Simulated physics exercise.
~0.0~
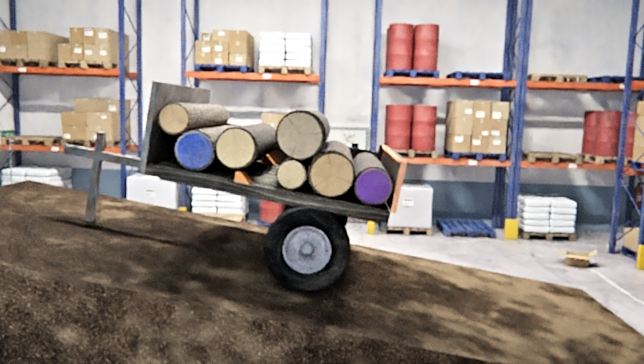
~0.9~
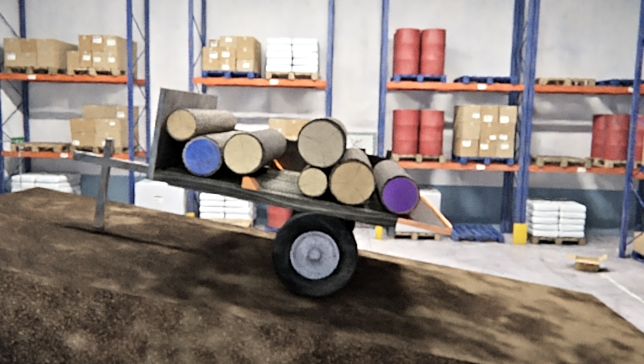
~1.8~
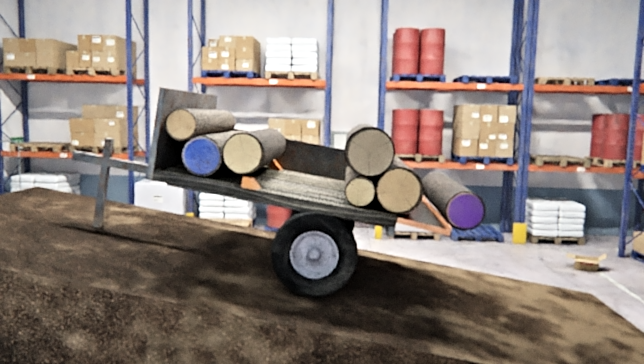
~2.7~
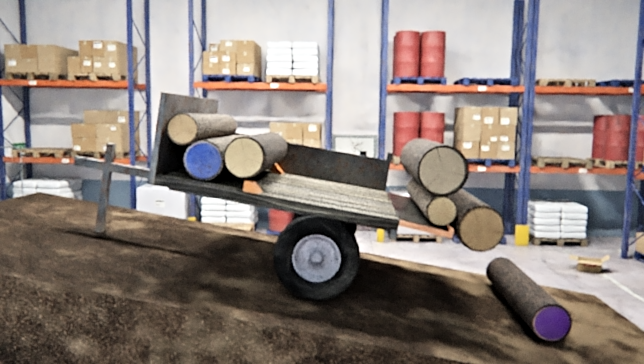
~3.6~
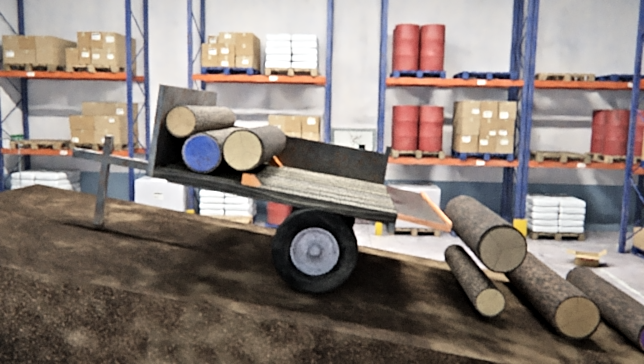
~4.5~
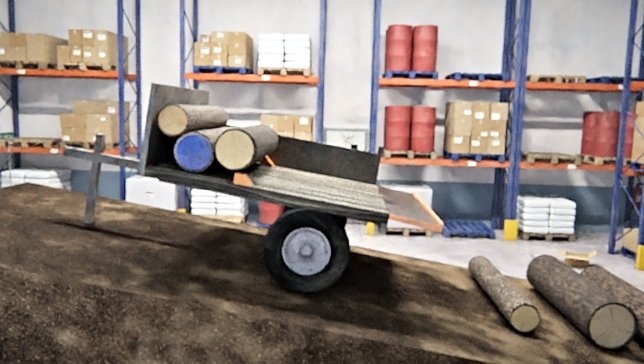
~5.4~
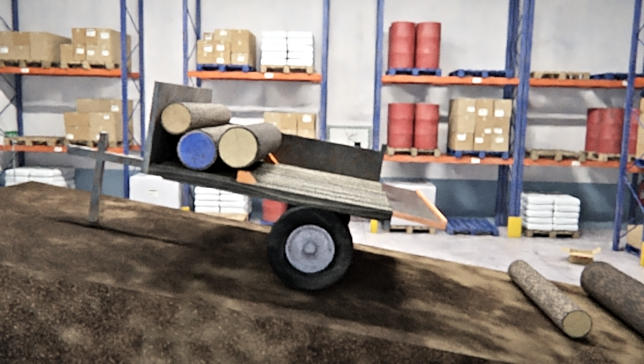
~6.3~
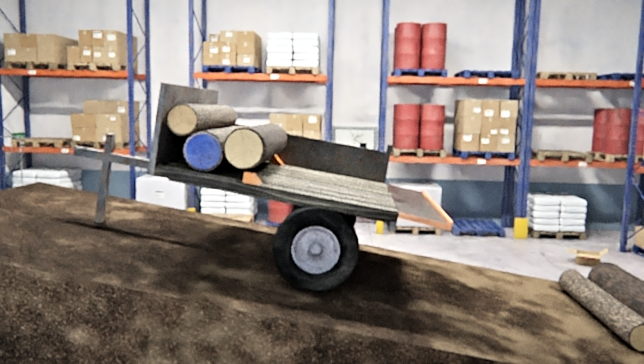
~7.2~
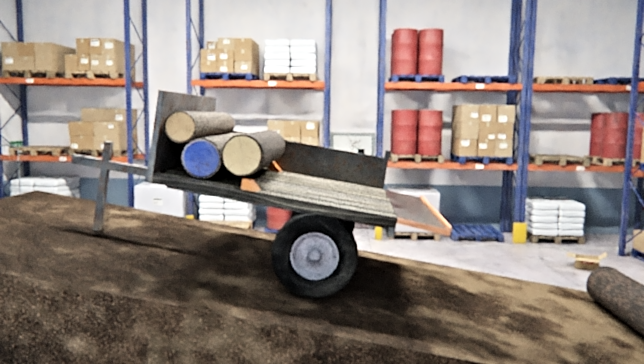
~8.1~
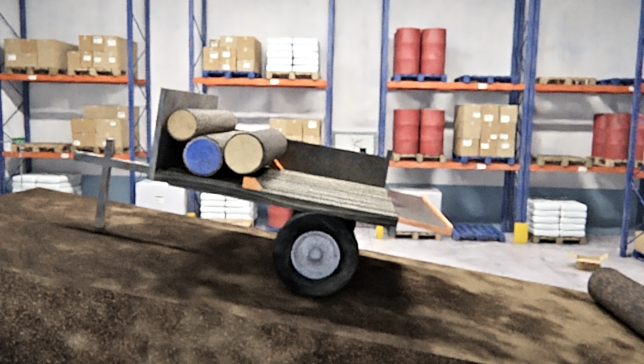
Purple-ended log and three others rolling off a sloping trailer's lowered tailgate and away downhill, leaving three behind an orange chock.
